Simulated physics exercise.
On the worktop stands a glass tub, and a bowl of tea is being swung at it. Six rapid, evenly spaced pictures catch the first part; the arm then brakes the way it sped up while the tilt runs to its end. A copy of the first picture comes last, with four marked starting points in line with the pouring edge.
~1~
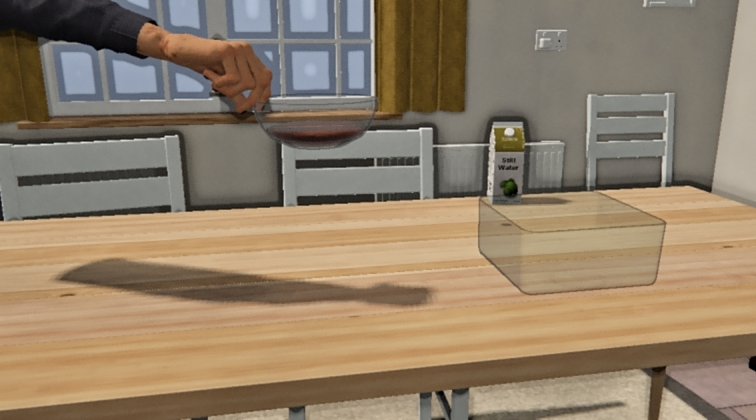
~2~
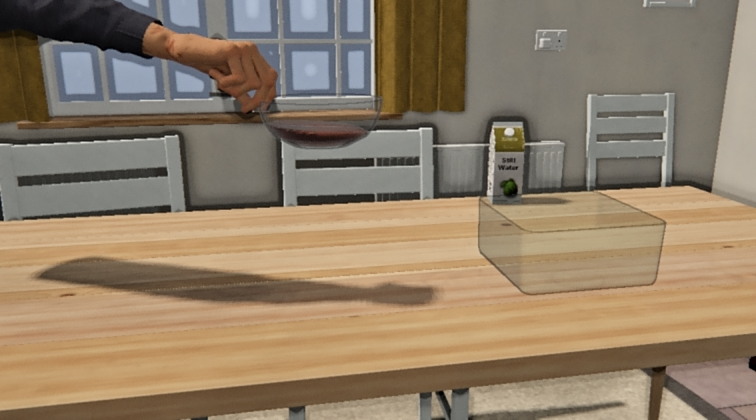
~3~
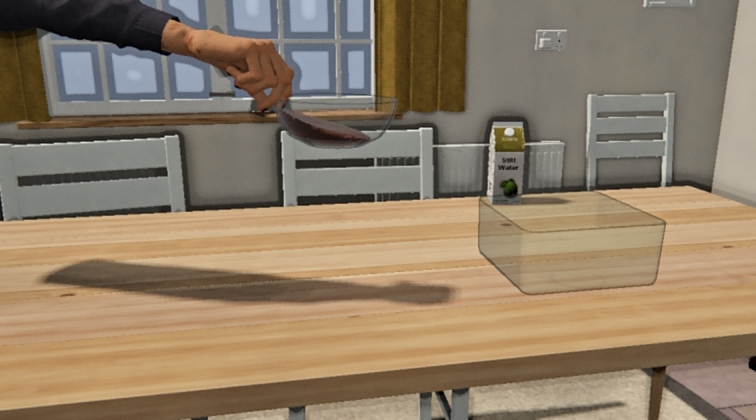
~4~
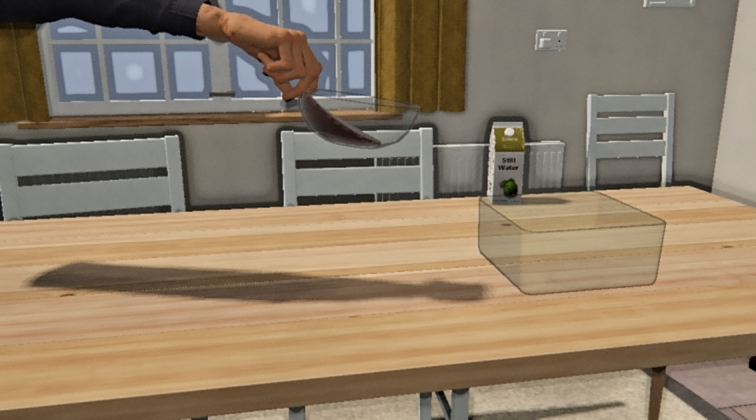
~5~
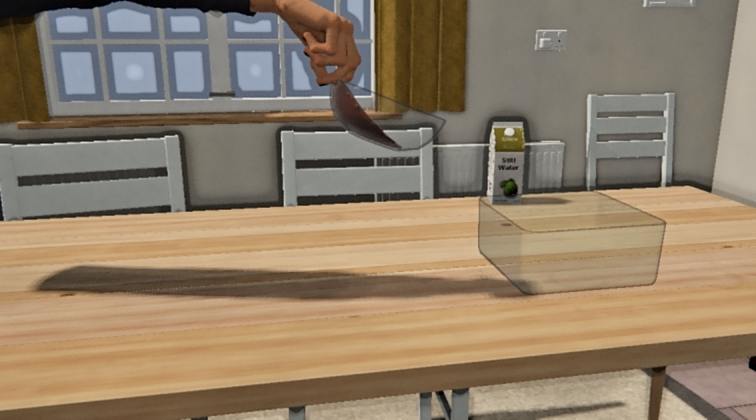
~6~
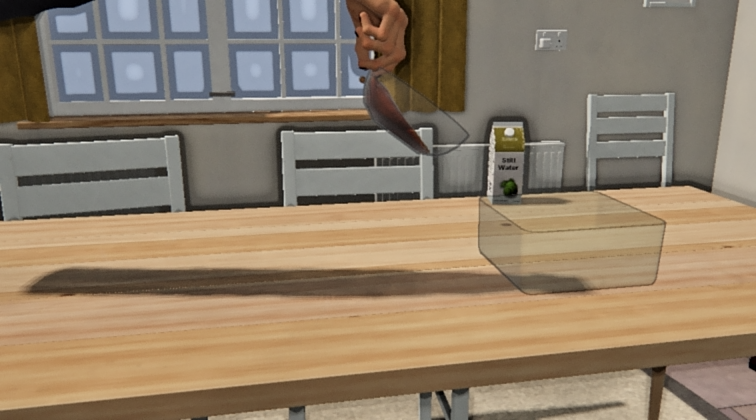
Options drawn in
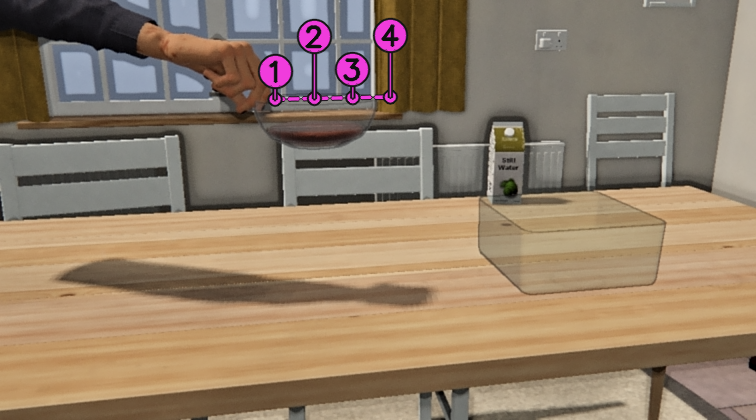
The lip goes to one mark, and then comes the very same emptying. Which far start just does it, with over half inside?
Go for 2.
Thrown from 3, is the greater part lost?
No, not at all.
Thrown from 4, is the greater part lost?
No.
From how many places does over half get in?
Three of them.
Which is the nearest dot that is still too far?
It is 1.
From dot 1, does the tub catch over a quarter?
Yes.
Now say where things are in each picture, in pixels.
The first picture shows upright, lip at (374, 97); tub from (519, 294) to (654, 283); nothing has left yet.
The second picture shows upright, lip at (379, 97); nothing has left yet.
The third picture shows upright, lip at (394, 98); nothing has left yet.
The fourth picture shows tipped about 9°, lip at (416, 105); nothing has left yet.
The fifth picture shows tipped about 21°, lip at (442, 118); tea is over the rim, down to (339, 79).
The sixth picture shows tipped about 37°, lip at (465, 134); nothing has left yet.
On the marked copy, 1 at (275, 99); 2 at (314, 98); 3 at (352, 97); 4 at (390, 97).
Choosing 1, about 35 % lands in the tub, 57 % falls short and 8 % goes beside or beyond.
Choosing 2, about 71 % lands in the tub, 24 % falls short and 5 % goes beside or beyond.
Choosing 3, about 81 % lands in the tub, 13 % falls short and 6 % goes beside or beyond.
Choosing 4, about 83 % lands in the tub, 3 % falls short and 13 % goes beside or beyond.
